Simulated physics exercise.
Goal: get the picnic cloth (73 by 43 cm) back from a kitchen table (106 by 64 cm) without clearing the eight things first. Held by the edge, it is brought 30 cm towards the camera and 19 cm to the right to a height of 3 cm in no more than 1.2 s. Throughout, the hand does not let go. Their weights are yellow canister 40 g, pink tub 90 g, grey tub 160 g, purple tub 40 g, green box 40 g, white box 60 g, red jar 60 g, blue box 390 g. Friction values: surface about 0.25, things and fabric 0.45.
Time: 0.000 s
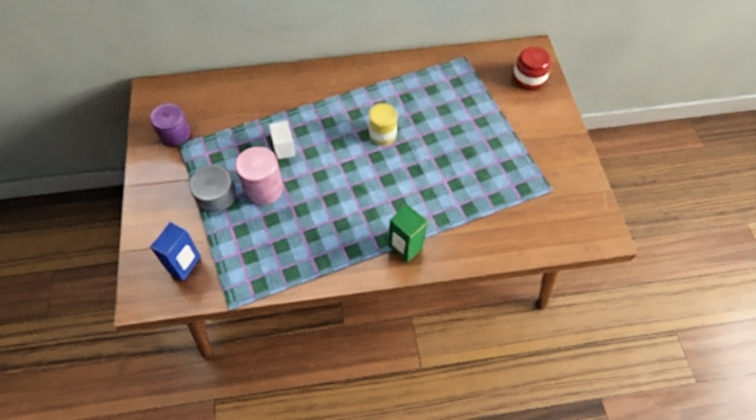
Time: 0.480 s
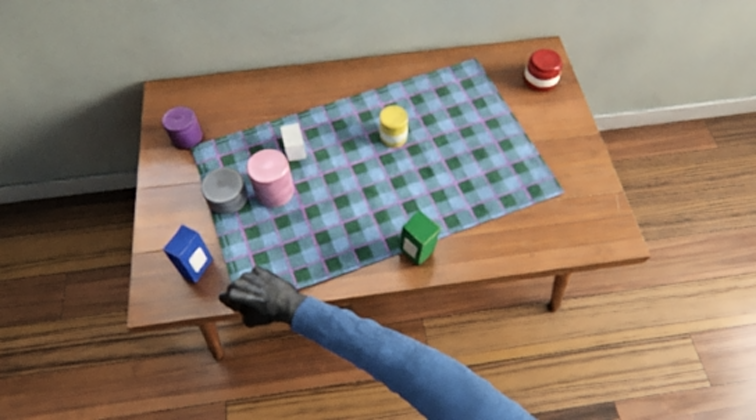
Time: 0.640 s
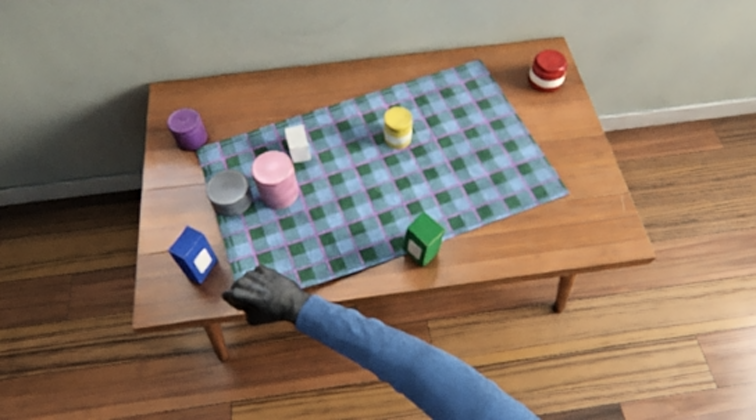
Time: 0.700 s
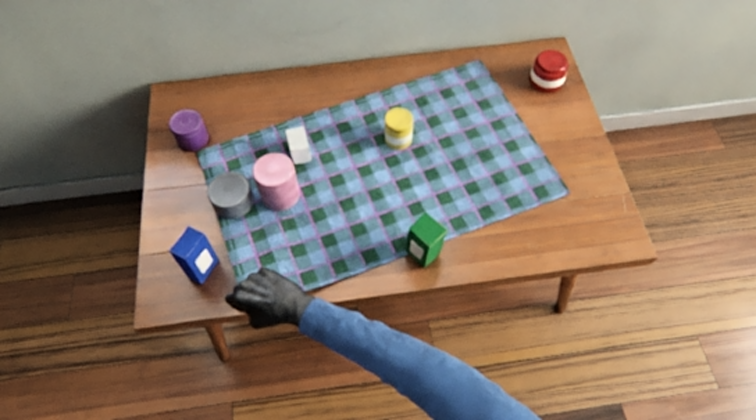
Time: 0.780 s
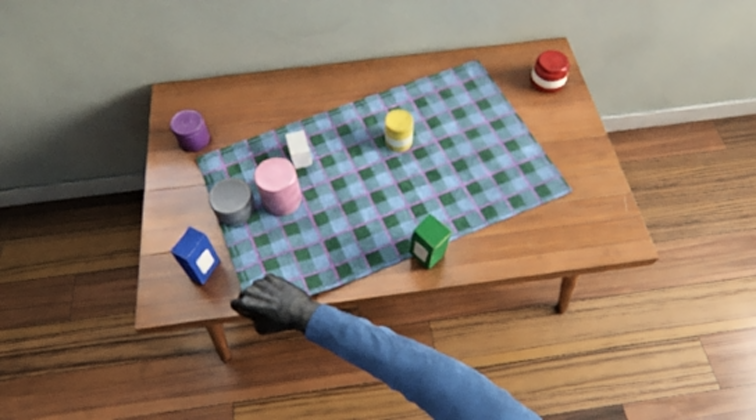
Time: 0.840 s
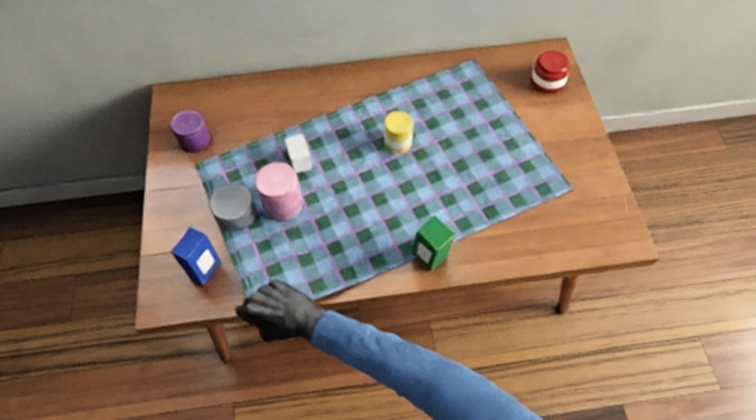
A black-gloved hand on a blue-sleeved arm reaches in from the lower right and grips the near left corner of a checked cloth on a wooden table, seen from above. Pink and grey tubs, a white box, a yellow canister and a green box sit on it, with purple, blue and red items around it. The view shifts slightly, then the hand draws the cloth slightly rightward and nearer, its things shifting along.
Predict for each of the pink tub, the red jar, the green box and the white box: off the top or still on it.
At the end, the pink tub will come off; the red jar will not come off; the green box will come off; the white box will come off.
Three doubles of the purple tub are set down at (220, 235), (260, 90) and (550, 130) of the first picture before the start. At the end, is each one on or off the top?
In order: Comes off; holds on; holds on.
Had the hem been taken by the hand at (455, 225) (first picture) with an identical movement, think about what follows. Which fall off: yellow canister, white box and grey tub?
Then: Yellow canister stays on, white box remains, grey tub stays up.
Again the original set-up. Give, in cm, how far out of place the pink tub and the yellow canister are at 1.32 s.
Estimate: Pink tub near 20 cm, yellow canister near 10 cm.
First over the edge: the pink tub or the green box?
The green one goes first.
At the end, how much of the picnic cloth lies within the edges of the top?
About 0 per cent.
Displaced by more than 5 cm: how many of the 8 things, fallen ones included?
My count is 5.
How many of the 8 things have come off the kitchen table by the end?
The count is 5.
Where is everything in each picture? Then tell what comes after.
Shows, pink tub (256, 163); red jar (536, 57); green box (409, 220); white box (281, 133); picnic cloth corners (230, 310) (465, 57) (553, 191), in the first picture.
Shows, green box (421, 225); picnic cloth corners (476, 58) (564, 192); grip (239, 309), in the second picture.
Shows, picnic cloth corners (480, 60) (569, 194); grip (243, 307), in the third picture.
Shows, grey tub (228, 189); picnic cloth corners (480, 60) (570, 193); grip (246, 310), in the fourth picture.
Shows, pink tub (275, 174); green box (431, 229); yellow canister (399, 120); picnic cloth corners (196, 158) (478, 60); grip (251, 316), in the fifth picture.
Shows, pink tub (276, 179); red jar (554, 61); green box (435, 230); white box (297, 147); picnic cloth corners (195, 165) (474, 60) (573, 189); grip (256, 322), in the sixth picture.
By 1.1 s, 95 % of the picnic cloth is still over the top; pink tub 10 cm off its start, white box 9 cm off its start, green box 6 cm off its start.
By 1.3 s, 85 % of the picnic cloth is still over the top; pink tub 20 cm off its start, white box 18 cm off its start, green box 13 cm off its start.
By 1.6 s, 70 % of the picnic cloth is still over the top; pink tub 30 cm off its start at (336, 291), green box over the edge, white box 28 cm off its start at (332, 243).
By 1.8 s, 50 % of the picnic cloth is still over the top; pink tub over the edge, green box over the edge, white box 40 cm off its start.
By 3.4 s, 0 % of the picnic cloth is still over the top; white box over the edge, pink tub over the edge, green box over the edge, red jar 0 cm off its start at (554, 61).
